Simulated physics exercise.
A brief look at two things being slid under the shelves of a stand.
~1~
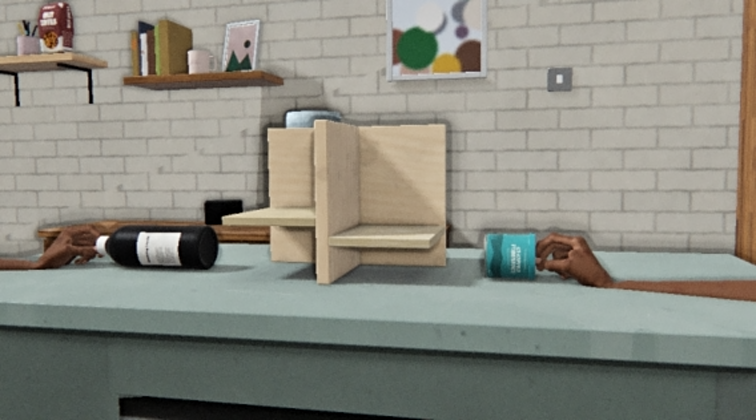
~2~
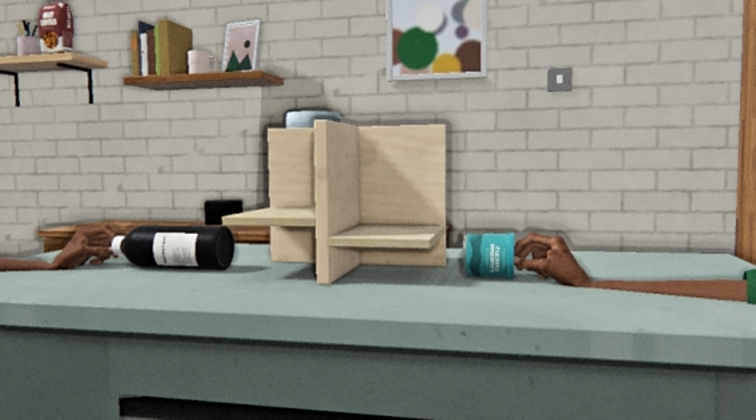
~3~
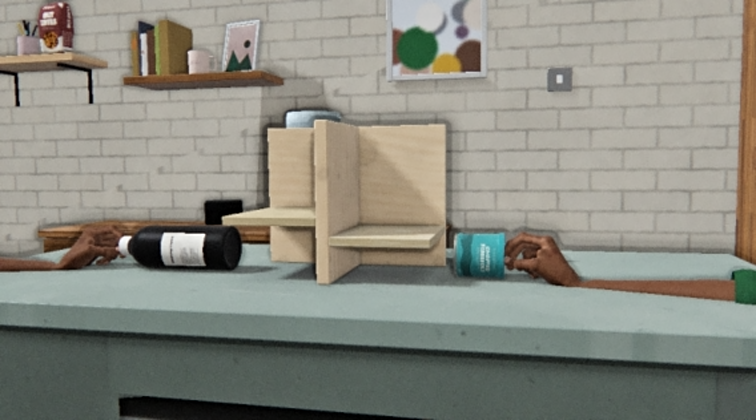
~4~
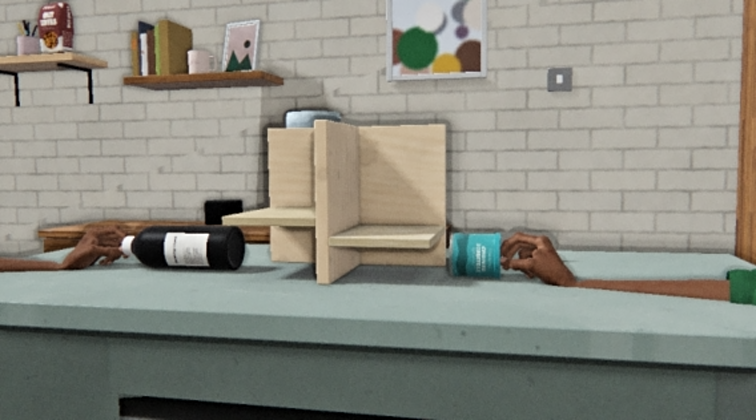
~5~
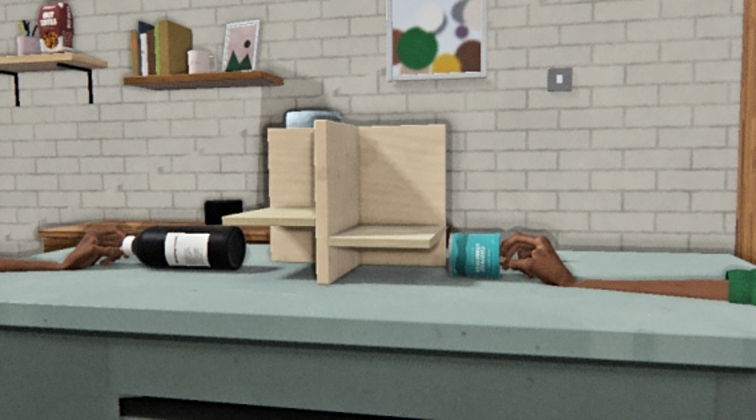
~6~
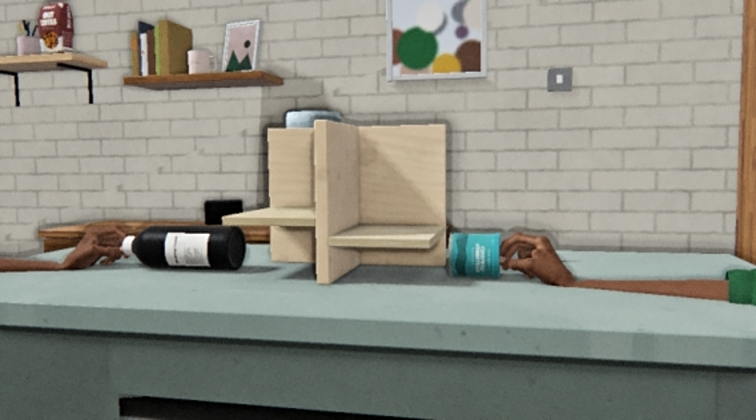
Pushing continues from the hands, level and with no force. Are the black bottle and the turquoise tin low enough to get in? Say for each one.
Outcome: The black bottle goes under, the turquoise tin stops at the shelf.
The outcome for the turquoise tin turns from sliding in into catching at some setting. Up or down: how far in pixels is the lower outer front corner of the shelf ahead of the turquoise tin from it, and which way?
8 pixels, up.
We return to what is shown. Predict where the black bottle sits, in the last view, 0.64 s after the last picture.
Look for its middle near pixel (234, 249).
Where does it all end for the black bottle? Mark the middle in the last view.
Somewhere around pixel (268, 249).
Then, 0.64 s later than the last frame, black bottle part of the way in near (234, 249); turquoise tin sliding up to the opening near (462, 255).
When it is over, the black bottle slides in, near (268, 250); the turquoise tin catches on the edge, near (462, 255).
